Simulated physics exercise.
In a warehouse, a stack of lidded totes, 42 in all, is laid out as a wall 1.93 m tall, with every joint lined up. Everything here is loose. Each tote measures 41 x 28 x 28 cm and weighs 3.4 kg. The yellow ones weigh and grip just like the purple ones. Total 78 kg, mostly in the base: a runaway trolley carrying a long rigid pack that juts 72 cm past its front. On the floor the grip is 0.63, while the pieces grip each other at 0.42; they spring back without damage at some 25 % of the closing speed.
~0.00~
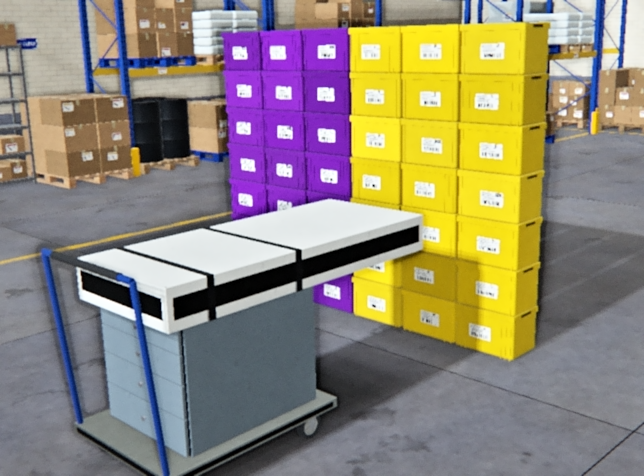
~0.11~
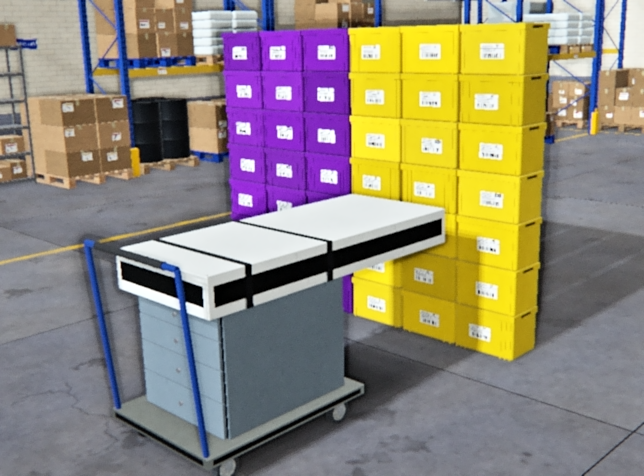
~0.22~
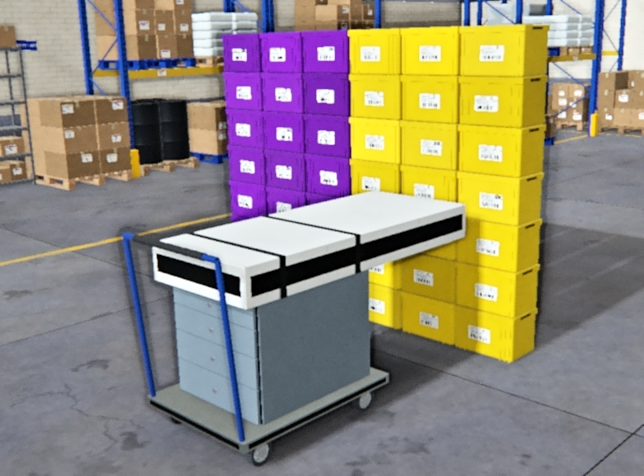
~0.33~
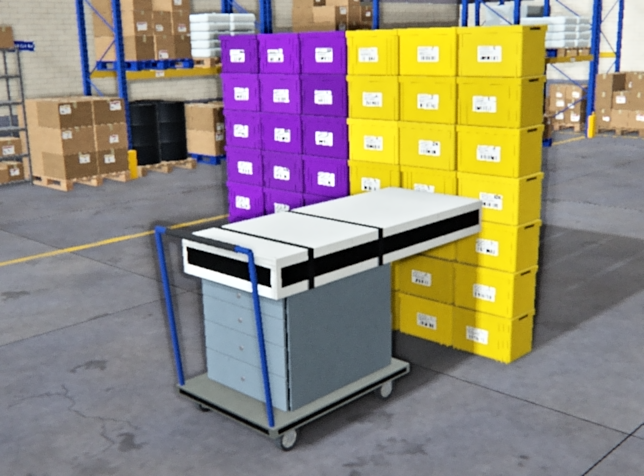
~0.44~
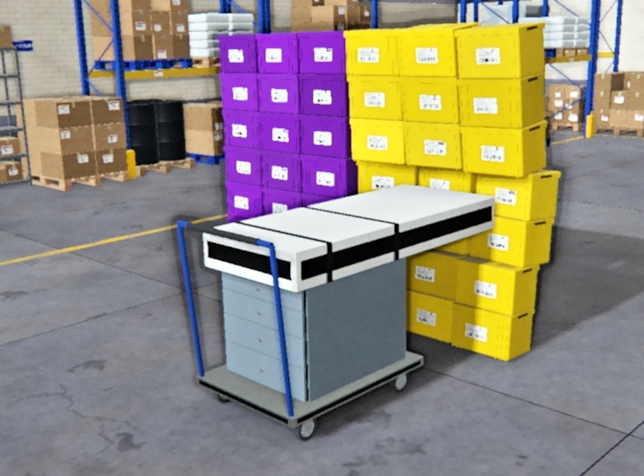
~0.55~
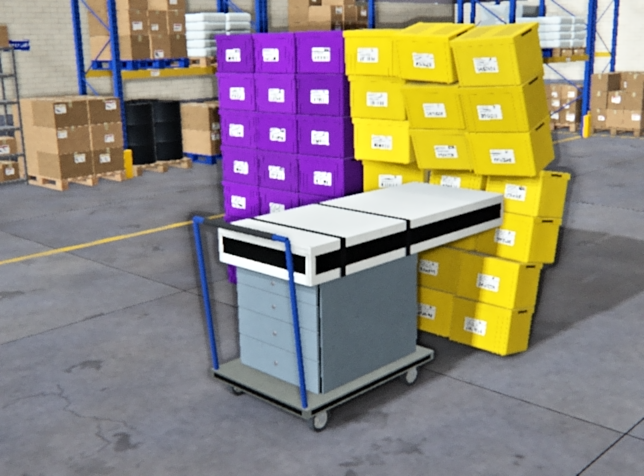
A loaded cart rolls right into a wall of totes, pushing and tilting yellow ones.
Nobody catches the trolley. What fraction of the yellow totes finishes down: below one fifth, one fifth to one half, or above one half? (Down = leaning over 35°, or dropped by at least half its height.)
The part that goes down will exceed a half.
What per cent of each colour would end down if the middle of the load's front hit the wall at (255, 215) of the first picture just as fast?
Then purple would be 60 per cent down and yellow 0 per cent.
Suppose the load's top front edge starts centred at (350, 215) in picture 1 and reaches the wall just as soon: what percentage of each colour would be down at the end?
You'd end up with purple at 0 per cent down and yellow at 80 per cent.
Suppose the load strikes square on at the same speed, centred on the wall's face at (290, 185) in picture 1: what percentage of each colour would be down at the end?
Purple 90 %, yellow 0 %.
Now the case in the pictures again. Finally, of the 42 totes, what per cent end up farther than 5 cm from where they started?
50 % shifted.
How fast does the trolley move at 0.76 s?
0.9 m/s.
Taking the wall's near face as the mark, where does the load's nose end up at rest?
It ends up roughly 95 cm beyond.
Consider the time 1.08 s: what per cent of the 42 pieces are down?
35 %.
By 0.76 s, load 47 cm past the wall's line, still rolling; 6 of the 21 yellow totes down (6 of 42 in all colours); top yellow tote moved 10 cm.
By 1.08 s, load 73 cm past the wall's line, still rolling; 14 of the 21 yellow totes down (14 of 42 in all colours); top yellow tote tilted 16°.
By 1.78 s, load 95 cm past the wall's line, still rolling; 19 of the 21 yellow totes down (19 of 42 in all colours); top yellow tote on its side.
When it is over (3.6 s), load 97 cm past the wall's line, stopped; 19 of the 21 yellow totes down (19 of 42 in all colours); top yellow tote 1.66 m lower; top purple tote unmoved. That is 90 per cent. In pixels of the last frame, middles, top purple tote near (247, 53).
